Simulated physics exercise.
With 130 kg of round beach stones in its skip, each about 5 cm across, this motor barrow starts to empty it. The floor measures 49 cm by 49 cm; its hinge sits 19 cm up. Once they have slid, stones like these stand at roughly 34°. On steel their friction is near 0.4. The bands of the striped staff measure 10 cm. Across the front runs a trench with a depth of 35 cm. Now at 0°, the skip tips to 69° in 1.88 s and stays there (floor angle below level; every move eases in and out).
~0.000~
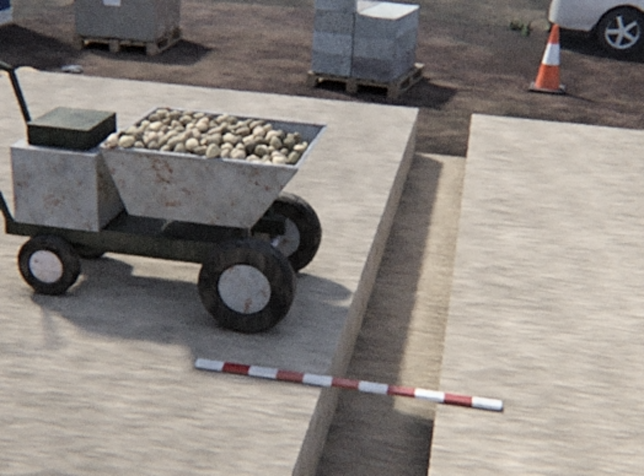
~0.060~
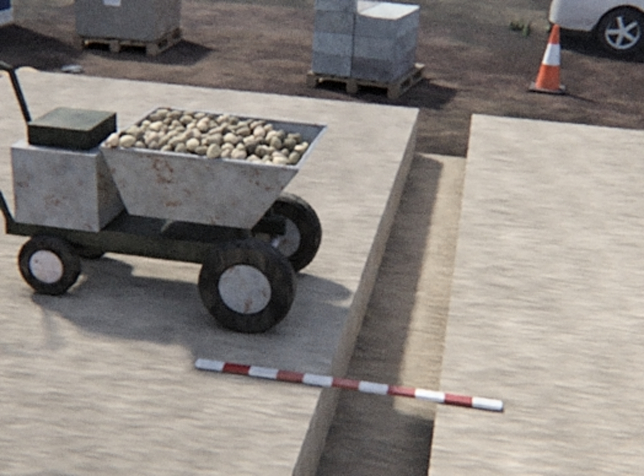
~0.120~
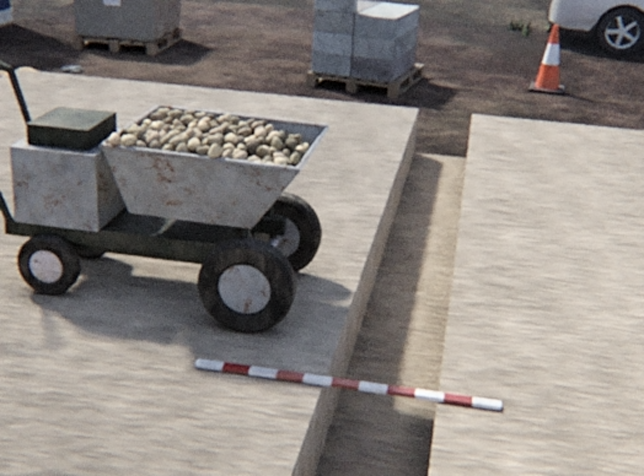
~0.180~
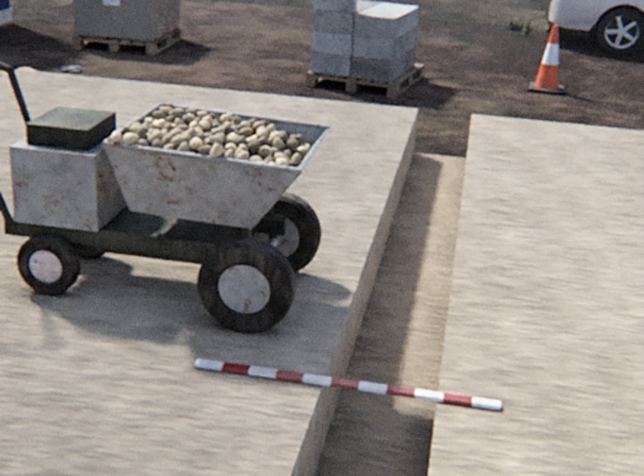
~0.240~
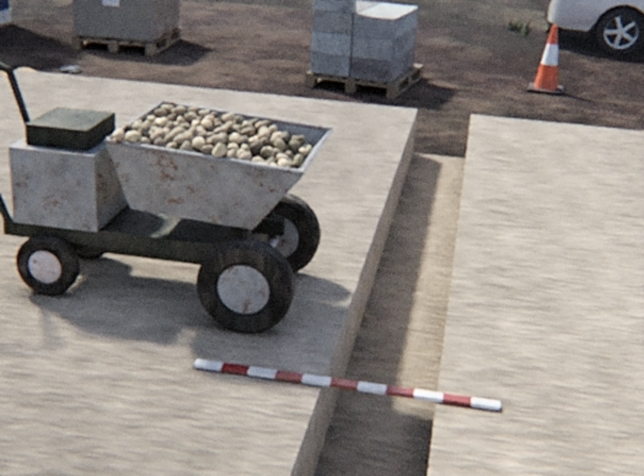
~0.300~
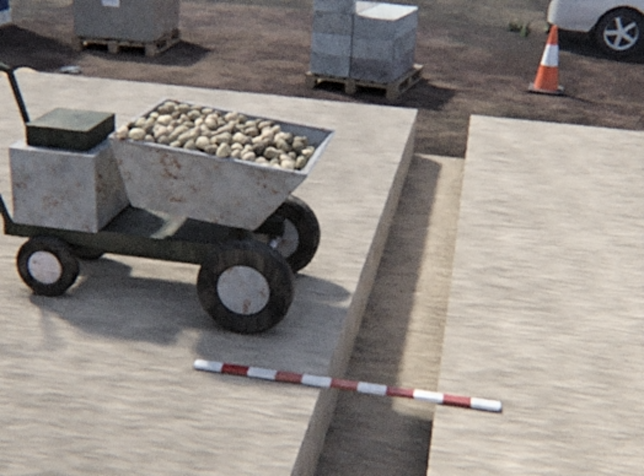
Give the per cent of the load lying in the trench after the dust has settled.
Close to 80 in every hundred.
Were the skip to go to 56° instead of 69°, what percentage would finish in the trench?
Then roughly 60 percent.
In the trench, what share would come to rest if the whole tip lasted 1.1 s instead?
It would come to roughly 70 per cent.
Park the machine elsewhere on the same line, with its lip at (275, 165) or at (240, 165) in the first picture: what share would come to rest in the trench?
First some 95, then 100 per cent.
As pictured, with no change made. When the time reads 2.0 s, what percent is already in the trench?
About 40%.
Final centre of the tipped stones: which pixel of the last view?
At about pixel (412, 376) in the last view.
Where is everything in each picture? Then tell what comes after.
The skip is at 0°, its lip at (297, 169); the top of the load is at (219, 127), in the first frame.
Lip at (298, 170), floor tilted 0°, highest stones at (220, 127); the stones move at 0.1 m/s on average, in the second frame.
The skip is at 1°, its lip at (299, 170); the top of the load is at (220, 125); the stones move at 0.1 m/s on average, in the third frame.
Lip at (301, 171), floor tilted 2°, highest stones at (198, 122); the stones move at 0.2 m/s on average, in the fourth frame.
The skip is at 3°, its lip at (303, 173); the top of the load is at (186, 119); the stones move at 0.2 m/s on average, in the fifth frame.
The skip is at 5°, its lip at (307, 176); the top of the load is at (182, 115); the stones move at 0.2 m/s on average, in the sixth frame.
After 1.4 s the floor is at 58°; 96 % in the skip, 4 % in the trench; the foremost stones are at (421, 315).
After 2.0 s the floor is at 69°; 42 % in the skip, 42 % in the trench, 16 % past the trench; the foremost stones are at (565, 330).
After 2.3 s the floor is at 69°; 21 % in the skip, 59 % in the trench, 20 % past the trench; the foremost stones are at (625, 333).
After 4.3 s the floor is at 69°; 0 % in the skip, 80 % in the trench, 20 % past the trench; the foremost stones are at (638, 334).
